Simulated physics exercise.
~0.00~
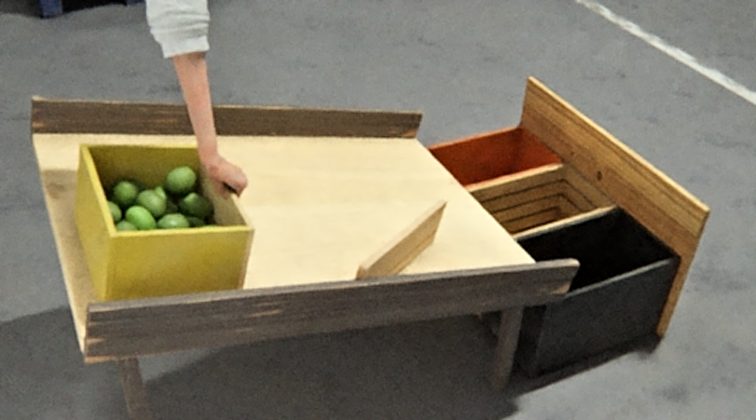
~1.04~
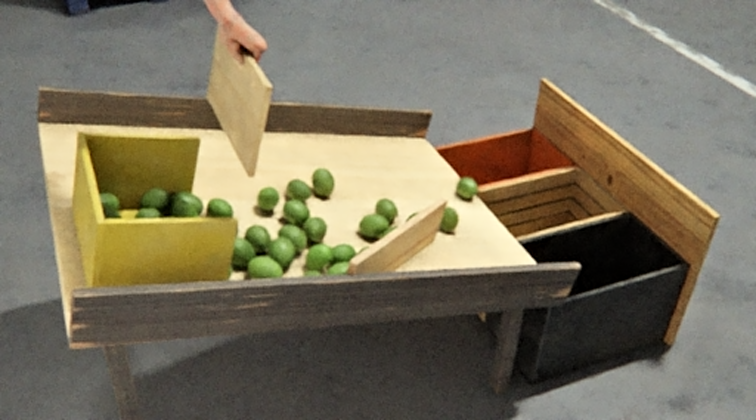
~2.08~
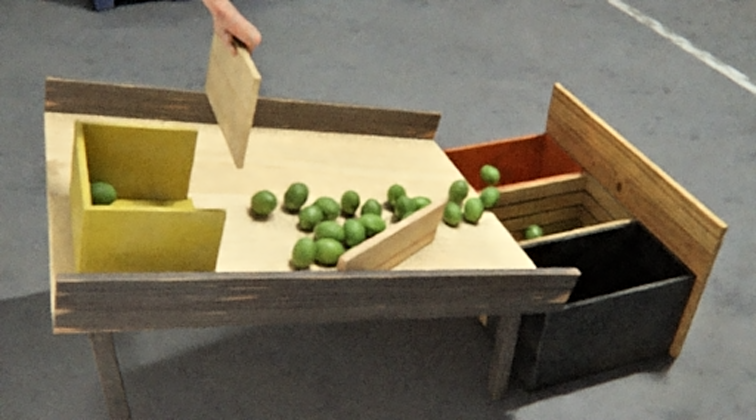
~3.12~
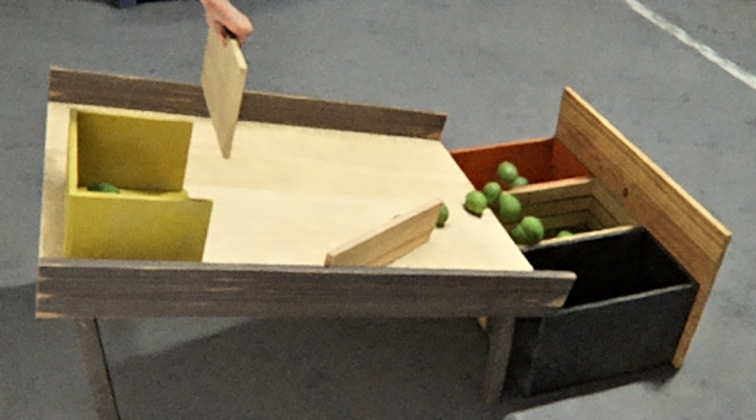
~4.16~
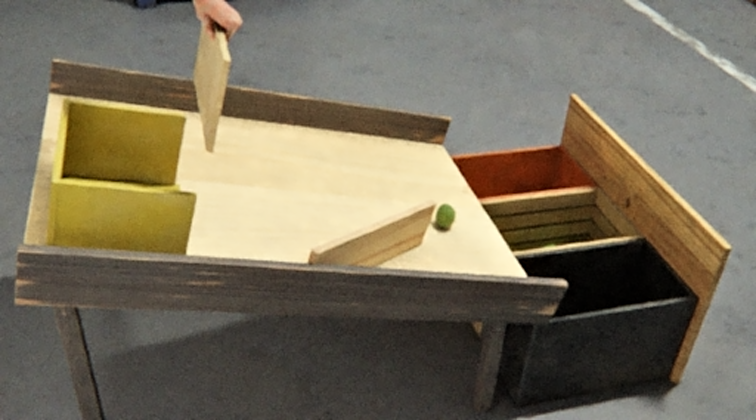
Limes roll down the sloping table once a hand lifts the gate, most leaving its lower end.
